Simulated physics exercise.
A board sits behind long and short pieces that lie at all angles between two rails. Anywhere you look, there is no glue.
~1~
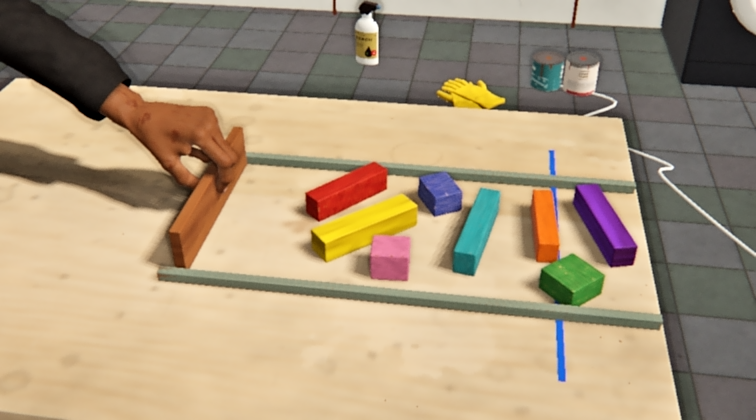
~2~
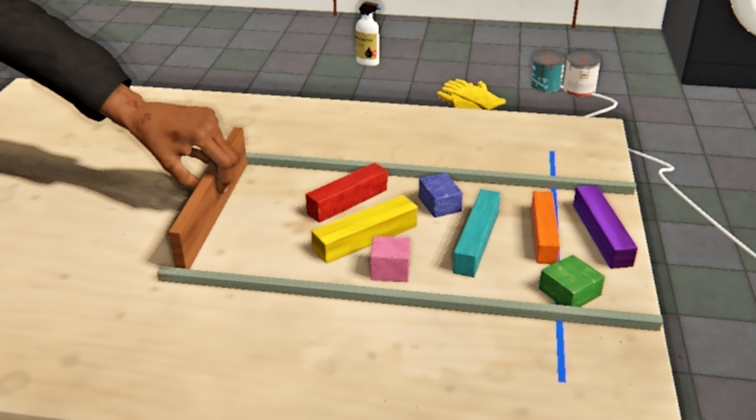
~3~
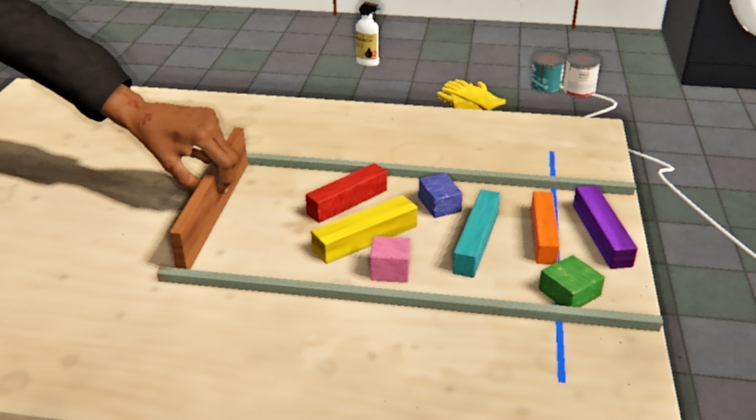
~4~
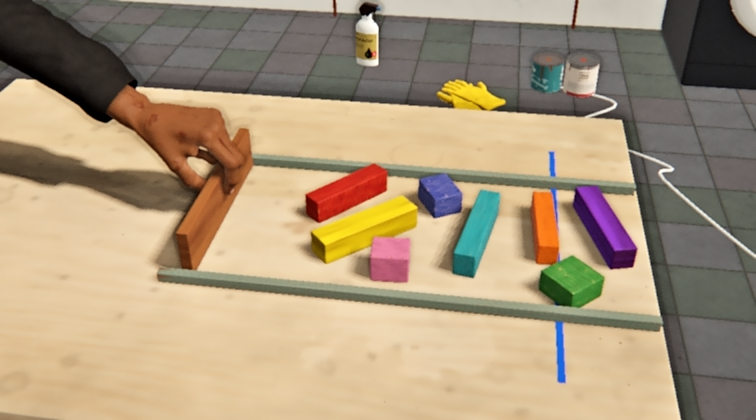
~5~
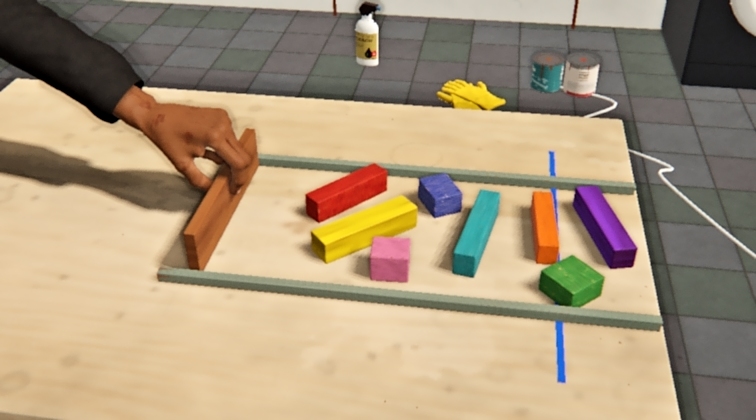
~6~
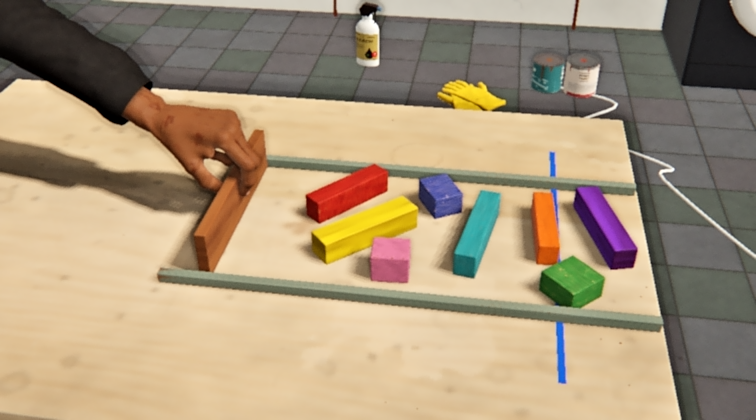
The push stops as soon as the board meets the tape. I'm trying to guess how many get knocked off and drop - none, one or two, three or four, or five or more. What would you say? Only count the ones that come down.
The number gone is small: One or two.
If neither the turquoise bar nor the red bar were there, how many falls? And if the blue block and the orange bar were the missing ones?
Taking the two tries in turn, it comes to 0 and 1.
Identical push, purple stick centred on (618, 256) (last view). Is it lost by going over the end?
Lab note: Started there, it ends up below.
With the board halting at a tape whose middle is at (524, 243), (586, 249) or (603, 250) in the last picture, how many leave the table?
The three tries give 0, 3 and 4.
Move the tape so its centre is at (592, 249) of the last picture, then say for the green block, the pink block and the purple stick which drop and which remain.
Taking each: The green block topples, the pink block holds its spot, the purple stick topples.
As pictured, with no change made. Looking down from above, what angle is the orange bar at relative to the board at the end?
The angle is about 5 degrees.
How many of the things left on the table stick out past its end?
Result: 2.
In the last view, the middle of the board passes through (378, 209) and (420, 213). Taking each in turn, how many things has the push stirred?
The first count is 4, and then it's 5.
Soon after, none off yet; purple stick at rest near (604, 226); green block at rest near (572, 284); orange bar at rest near (545, 227).
After that, none off yet; purple stick displaced a little near (622, 226); green block displaced about its own width near (601, 289); orange bar displaced a little near (595, 229).
In the end, the number that fall off is one or two; gone, purple stick.
